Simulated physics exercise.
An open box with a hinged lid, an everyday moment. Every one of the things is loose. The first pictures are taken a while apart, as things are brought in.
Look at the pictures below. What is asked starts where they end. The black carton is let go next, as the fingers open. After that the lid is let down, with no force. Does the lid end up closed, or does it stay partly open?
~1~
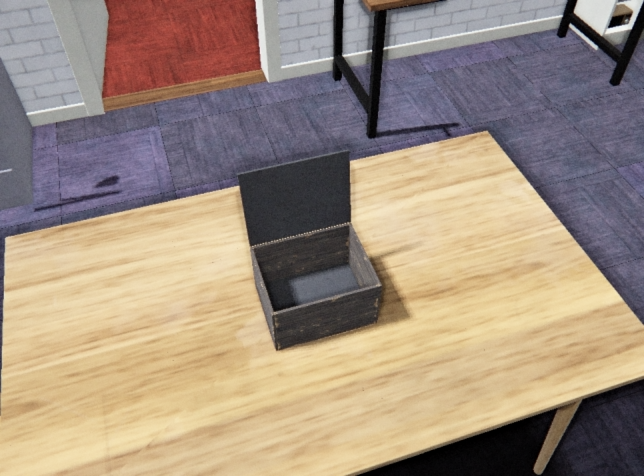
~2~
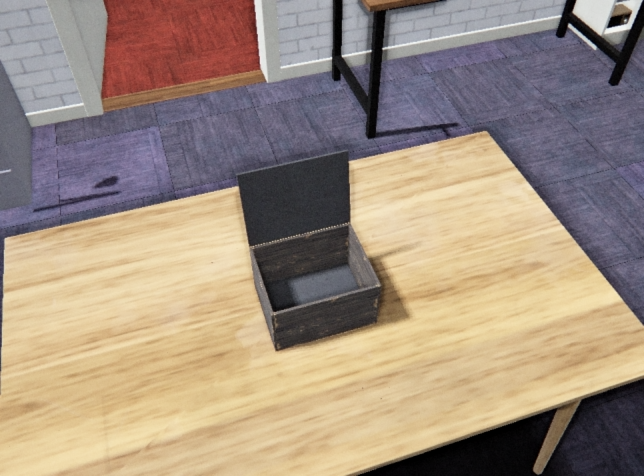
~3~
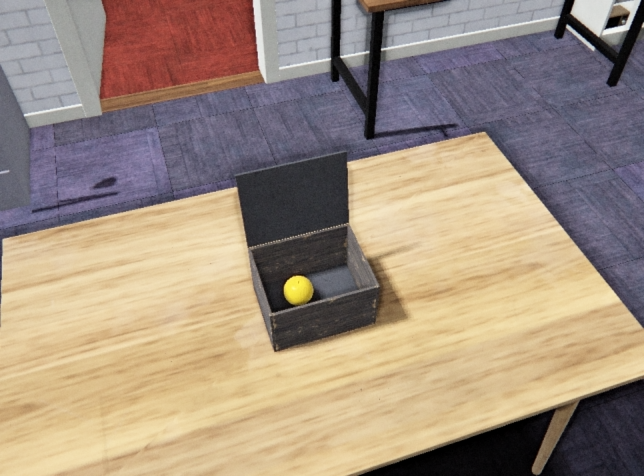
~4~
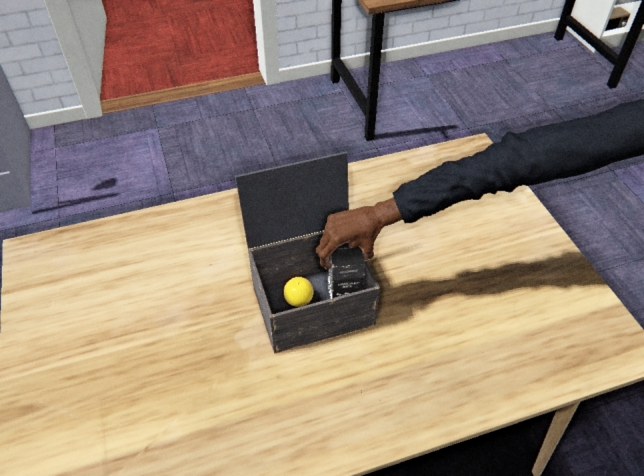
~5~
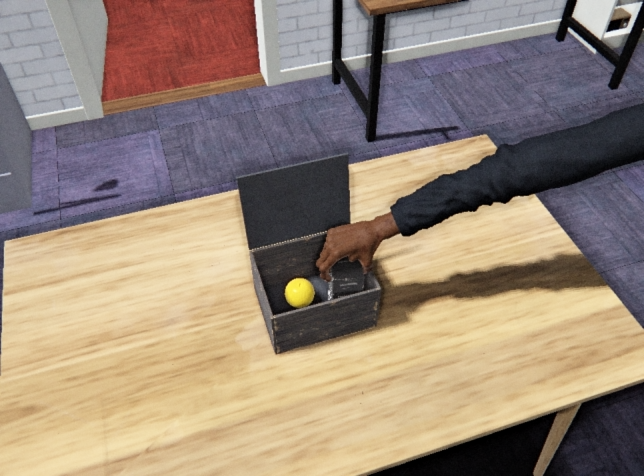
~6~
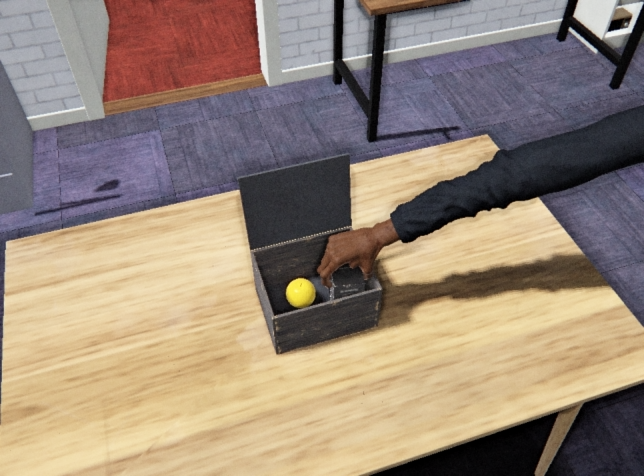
Never meets the rim.
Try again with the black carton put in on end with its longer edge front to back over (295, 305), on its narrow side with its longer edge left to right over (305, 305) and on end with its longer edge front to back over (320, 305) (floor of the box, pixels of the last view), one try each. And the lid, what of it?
Well, first time it won't go down, second time it goes down fine, and third time it goes down fine.
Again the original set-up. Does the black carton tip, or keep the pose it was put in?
As it turns out, it keeps its original angle.
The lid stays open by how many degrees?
Measured angle - around 10°.
Then, 1.30 s after the last picture, lid 78° above the rim.
Then, 1.80 s after the last picture, lid 39° above the rim.
Then, 2.60 s after the last picture, lid 10° above the rim.
At rest, lid 10° above the rim; both in place. Seen from the same camera at the end, black carton near (347, 294).
